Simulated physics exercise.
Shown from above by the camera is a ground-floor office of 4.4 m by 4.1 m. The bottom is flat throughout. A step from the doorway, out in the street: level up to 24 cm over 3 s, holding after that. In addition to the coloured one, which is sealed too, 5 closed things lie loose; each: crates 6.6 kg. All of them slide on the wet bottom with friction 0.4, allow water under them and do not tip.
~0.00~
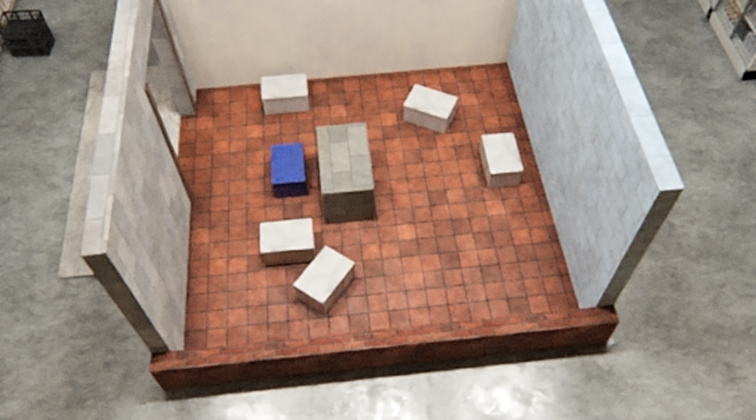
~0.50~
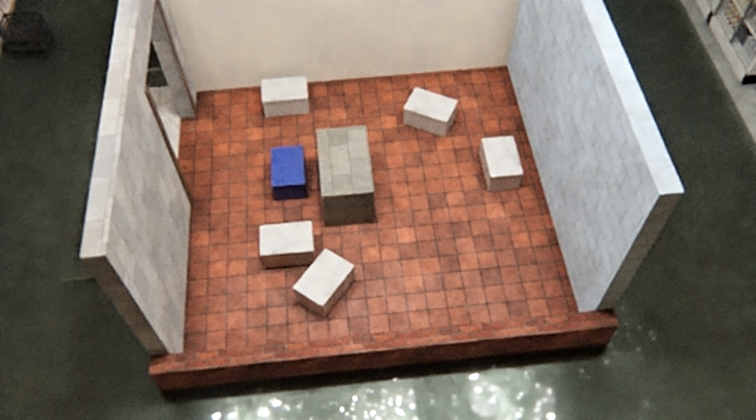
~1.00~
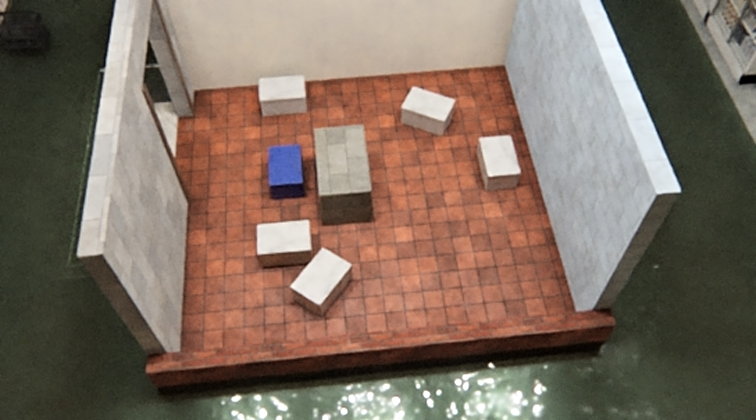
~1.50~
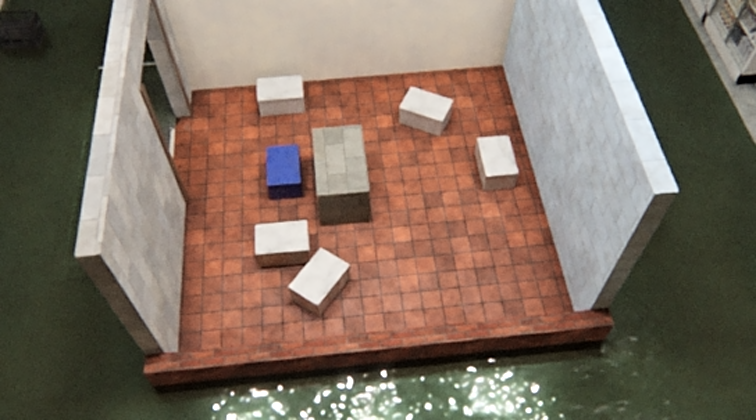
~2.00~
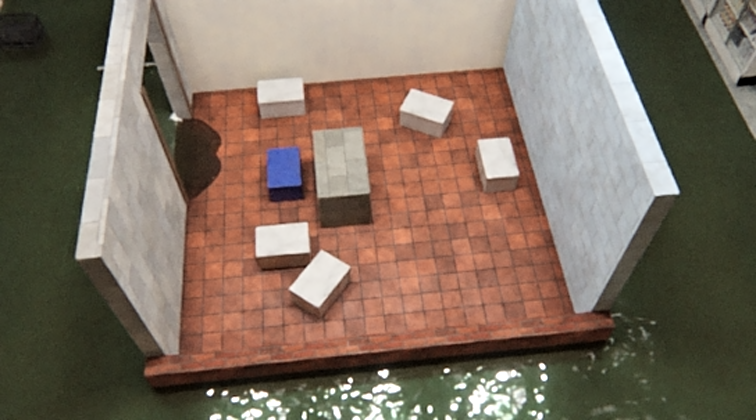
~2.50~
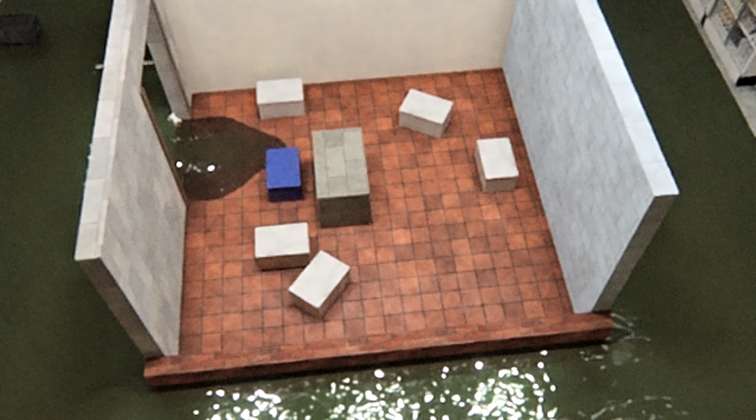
We see, from above, a walled room with a red tiled floor, a blue crate and several pale blocks; dark water surrounds it, then a patch enters through the left doorway and spreads towards the crate, while the objects stay still.
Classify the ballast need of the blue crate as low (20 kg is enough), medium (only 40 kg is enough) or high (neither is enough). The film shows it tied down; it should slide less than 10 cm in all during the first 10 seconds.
High.
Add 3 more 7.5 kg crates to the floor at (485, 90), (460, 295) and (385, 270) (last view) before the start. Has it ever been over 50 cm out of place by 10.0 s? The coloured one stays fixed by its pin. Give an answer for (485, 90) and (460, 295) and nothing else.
In order: Above the mark, within the mark.
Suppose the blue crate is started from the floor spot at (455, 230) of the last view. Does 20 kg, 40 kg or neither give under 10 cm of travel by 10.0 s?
Here only the heavier suffices.
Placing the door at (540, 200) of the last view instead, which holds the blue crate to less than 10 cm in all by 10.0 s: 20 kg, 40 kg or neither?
The big mass is needed.
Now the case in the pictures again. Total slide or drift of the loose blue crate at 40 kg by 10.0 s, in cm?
It covers some 20 cm altogether.
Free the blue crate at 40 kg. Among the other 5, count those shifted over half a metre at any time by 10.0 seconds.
I make that 5.
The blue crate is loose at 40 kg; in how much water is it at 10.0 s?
Close to 6 cm deep.
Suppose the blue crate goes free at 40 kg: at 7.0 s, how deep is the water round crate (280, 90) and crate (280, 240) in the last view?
I'd put it at 10 cm and 7 cm respectively.
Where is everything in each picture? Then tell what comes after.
The first frame shows the blue crate at (288, 163), on the bottom; water covers 0.0 m2; 0 of 6 have shifted.
The second frame shows the blue crate at (288, 165) rests on the ground; water covers 0.0 m2; 0 of 6 have shifted.
The third frame shows the blue crate at (285, 164), on the bottom; 0.0 m2 under water; 0 of 6 have shifted.
The fourth frame shows the blue crate at (283, 165) rests on the ground; 0.0 m2 under water; 0 of 6 have shifted.
The fifth frame shows the blue crate at (284, 167) rests on the ground; water covers 0.4 m2; 0 of 6 have shifted.
The sixth frame shows the blue crate at (283, 167), on the bottom; water covers 1.2 m2; 0 of 6 have shifted.
After 3.5 s the blue crate would be 16 cm from its start with 20 kg and 0 cm from its start with 40 kg; 7 cm of water round it then.
After 4.5 s the blue crate would be 21 cm from its start with 20 kg and 20 cm from its start with 40 kg; 6 cm of water round it then.
After 7.0 s the blue crate would be 21 cm from its start with 20 kg and 20 cm from its start with 40 kg; 5 cm of water round it then.
After 10.0 s the blue crate would be 21 cm from its start with 20 kg and 20 cm from its start with 40 kg; 6 cm of water round it then.
